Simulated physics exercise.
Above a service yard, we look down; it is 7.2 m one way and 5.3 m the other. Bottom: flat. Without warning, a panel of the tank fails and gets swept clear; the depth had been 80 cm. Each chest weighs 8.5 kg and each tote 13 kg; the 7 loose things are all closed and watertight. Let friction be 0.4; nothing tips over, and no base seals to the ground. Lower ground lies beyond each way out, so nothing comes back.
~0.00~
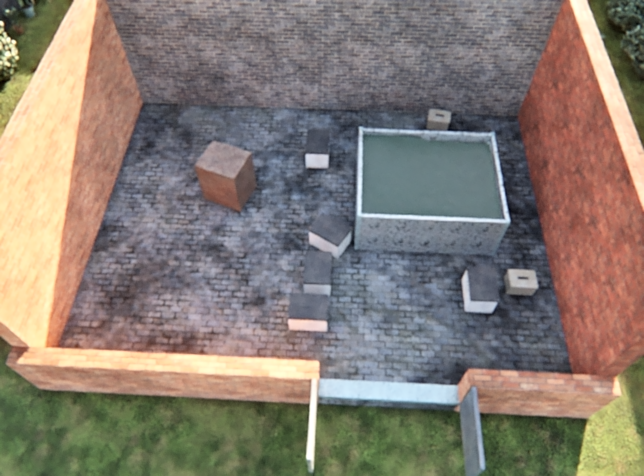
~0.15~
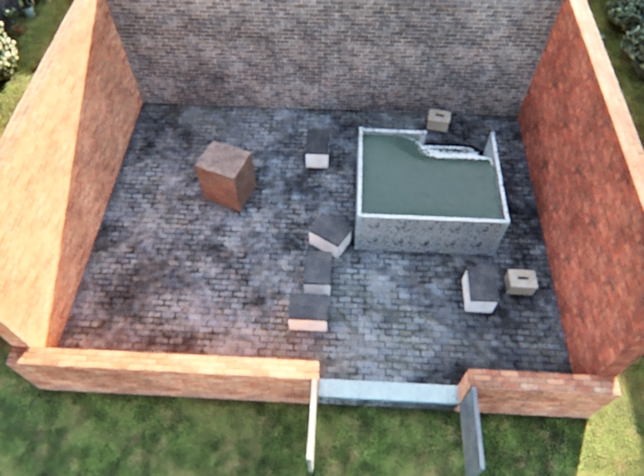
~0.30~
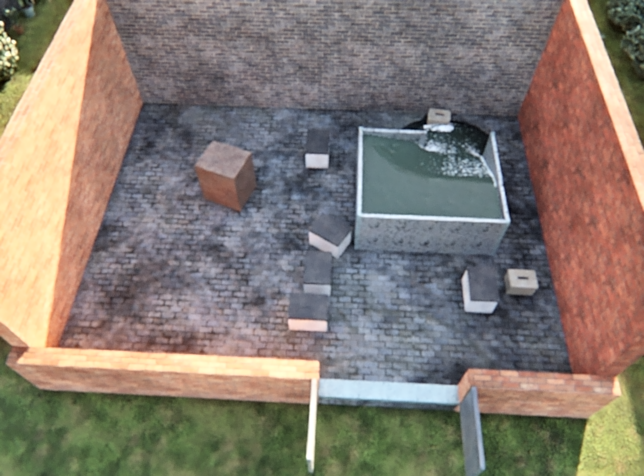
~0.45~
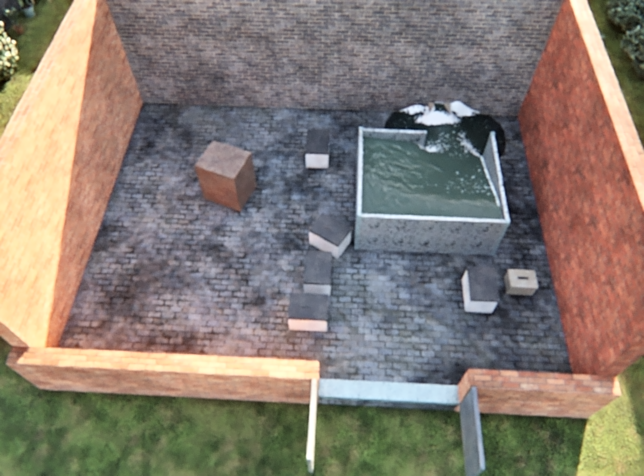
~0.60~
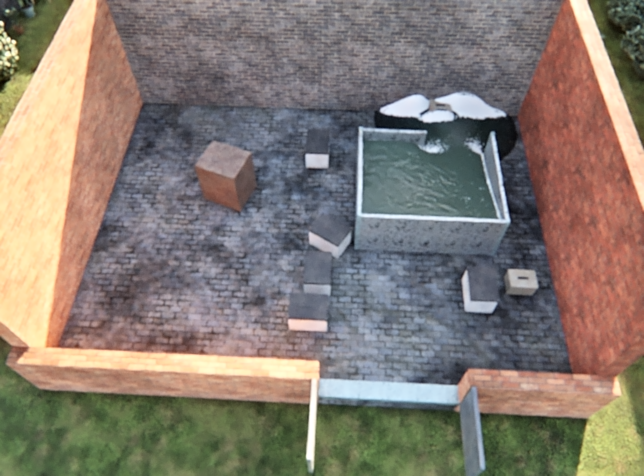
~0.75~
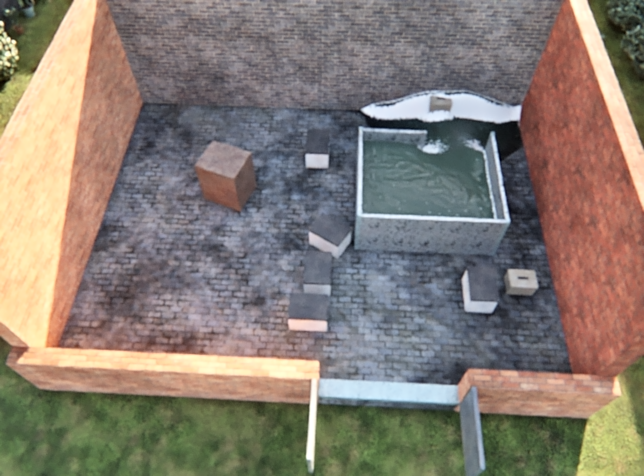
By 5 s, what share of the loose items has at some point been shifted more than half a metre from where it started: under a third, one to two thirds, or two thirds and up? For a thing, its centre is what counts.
My bet is the share lands in the middle.
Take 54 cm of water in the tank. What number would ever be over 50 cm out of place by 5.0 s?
In that case the number is 3.
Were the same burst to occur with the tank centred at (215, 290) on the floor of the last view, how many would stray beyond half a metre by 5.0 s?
The count would be 4.
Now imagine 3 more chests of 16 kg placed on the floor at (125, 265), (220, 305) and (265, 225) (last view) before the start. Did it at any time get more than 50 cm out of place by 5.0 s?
Result, in sequence: Below the mark / below the mark / below the mark.
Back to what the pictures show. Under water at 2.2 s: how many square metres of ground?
Around 16 m2 of it.
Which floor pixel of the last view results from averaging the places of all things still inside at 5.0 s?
They average out to somewhere around (313, 264).
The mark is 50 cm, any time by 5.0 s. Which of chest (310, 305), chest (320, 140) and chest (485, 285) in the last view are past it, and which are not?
One by one: Below the line; above the line; above the line.
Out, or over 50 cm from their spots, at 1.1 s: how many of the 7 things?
By then the count is 0.
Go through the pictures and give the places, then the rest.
The first frame shows a tote at (440, 116) rests on the ground; a chest at (318, 267) rests on the ground; 3.5 m2 under water; 0 of 7 have shifted.
The second frame shows a tote at (440, 116), on the bottom; a chest at (318, 267), on the bottom; 4.2 m2 under water; 0 of 7 have shifted.
The third frame shows a tote at (440, 115), on the bottom; a chest at (318, 267) rests on the ground; water covers 5.2 m2; 0 of 7 have shifted.
The fourth frame shows a tote at (440, 108) rests on the ground, 20 cm from its start; a chest at (318, 267) rests on the ground; water covers 6.1 m2; 1 of 7 have shifted.
The fifth frame shows a tote at (440, 106) floats, 20 cm from its start; a chest at (318, 267) rests on the ground; 6.5 m2 under water; 1 of 7 have shifted.
The sixth frame shows a tote at (441, 99), afloat, 20 cm from its start; a chest at (318, 267) rests on the ground; water covers 6.7 m2; 1 of 7 have shifted.
After 1.1 s 0 of 7 are over 50 cm from their spots; 1 afloat.
After 2.2 s 2 of 7 are over 50 cm from their spots; 0 afloat.
After 3.5 s 3 of 7 are over 50 cm from their spots; 0 afloat.
After 5.0 s 4 of 7 are over 50 cm from their spots, and 4 have been at some point; 1 afloat.
